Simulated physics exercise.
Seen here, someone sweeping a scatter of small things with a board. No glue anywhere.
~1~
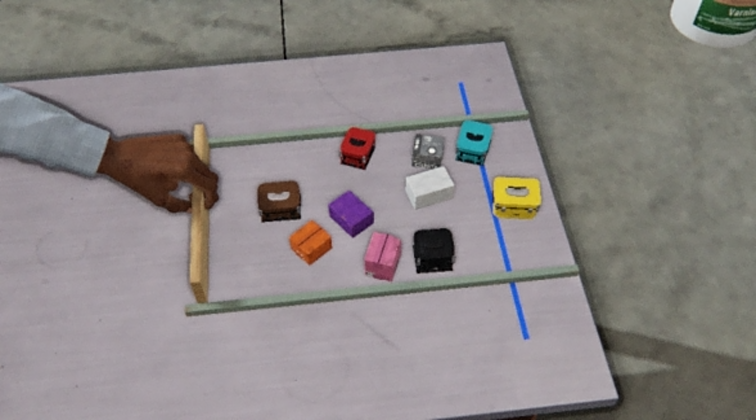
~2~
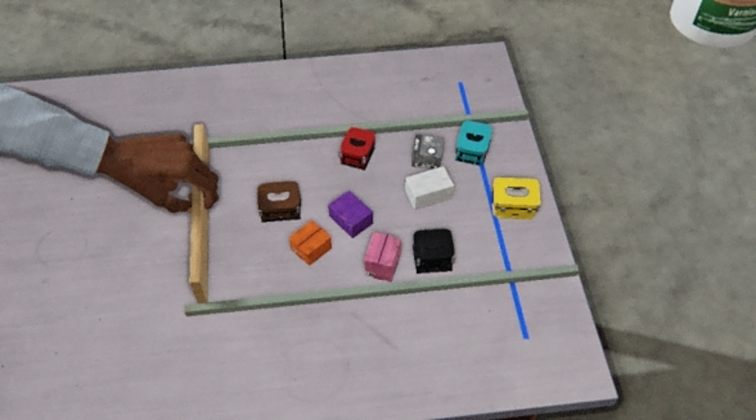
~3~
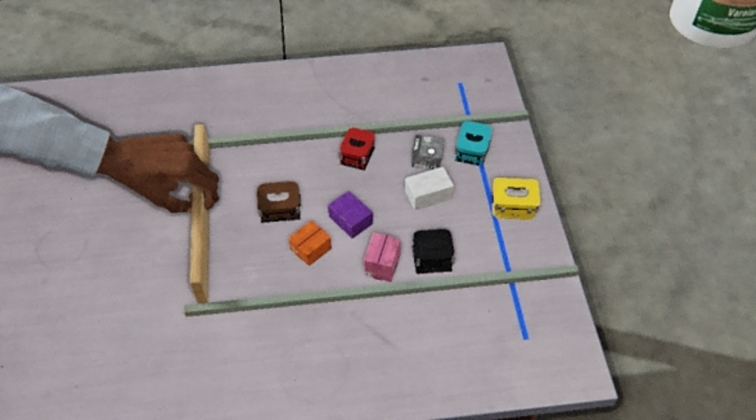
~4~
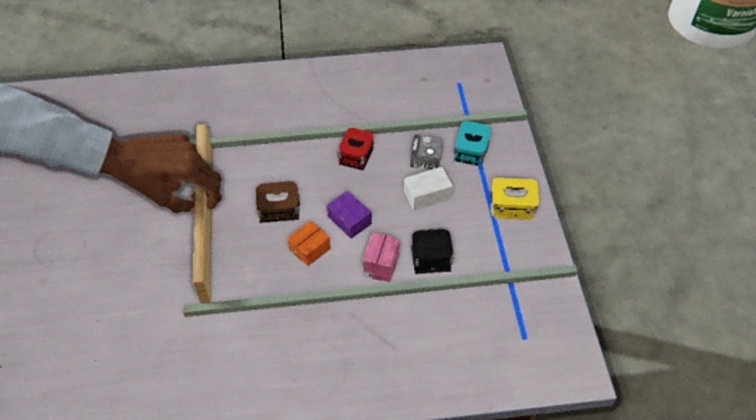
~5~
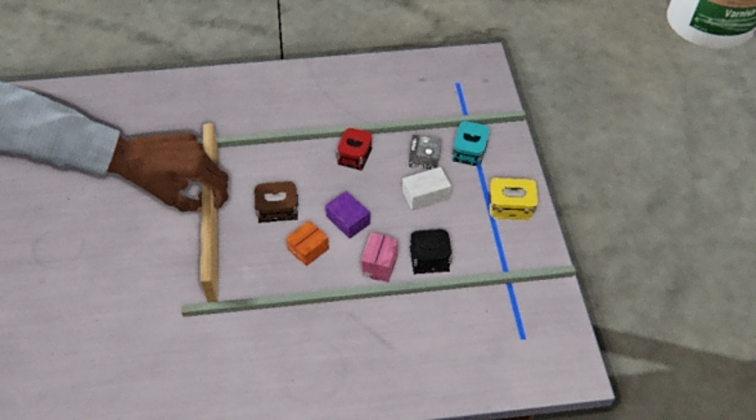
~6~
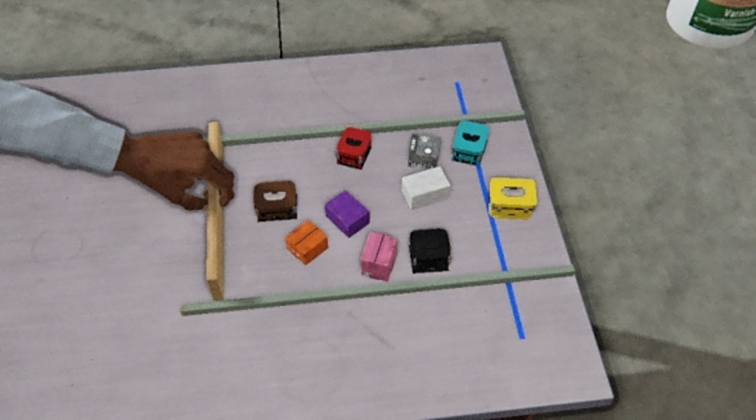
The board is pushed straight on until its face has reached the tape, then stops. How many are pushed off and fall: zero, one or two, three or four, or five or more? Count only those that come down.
Here the number that fall off is one or two.
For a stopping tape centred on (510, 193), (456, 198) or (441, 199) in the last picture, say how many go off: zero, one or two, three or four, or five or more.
The falls would be at least five; none at all; none at all.
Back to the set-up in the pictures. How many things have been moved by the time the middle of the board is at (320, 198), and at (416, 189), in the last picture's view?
By then 3, and 9.
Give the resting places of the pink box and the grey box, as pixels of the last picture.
Near (521, 254) and (517, 144).
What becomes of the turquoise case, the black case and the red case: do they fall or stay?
The turquoise case falls, the black case remains up, the red case does not fall.
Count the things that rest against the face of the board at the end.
That makes 4.
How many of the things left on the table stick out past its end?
It comes to 2.
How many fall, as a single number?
It comes to 2.
Early on, none off yet; yellow case at rest near (512, 199); turquoise case at rest near (470, 144); grey box at rest near (424, 152).
A while later, none off yet; yellow case travelled a little near (534, 196); turquoise case travelled about its own width near (509, 139); grey box travelled well along near (481, 148).
Finally, the number that fall off is one or two; lost, turquoise case and yellow case.
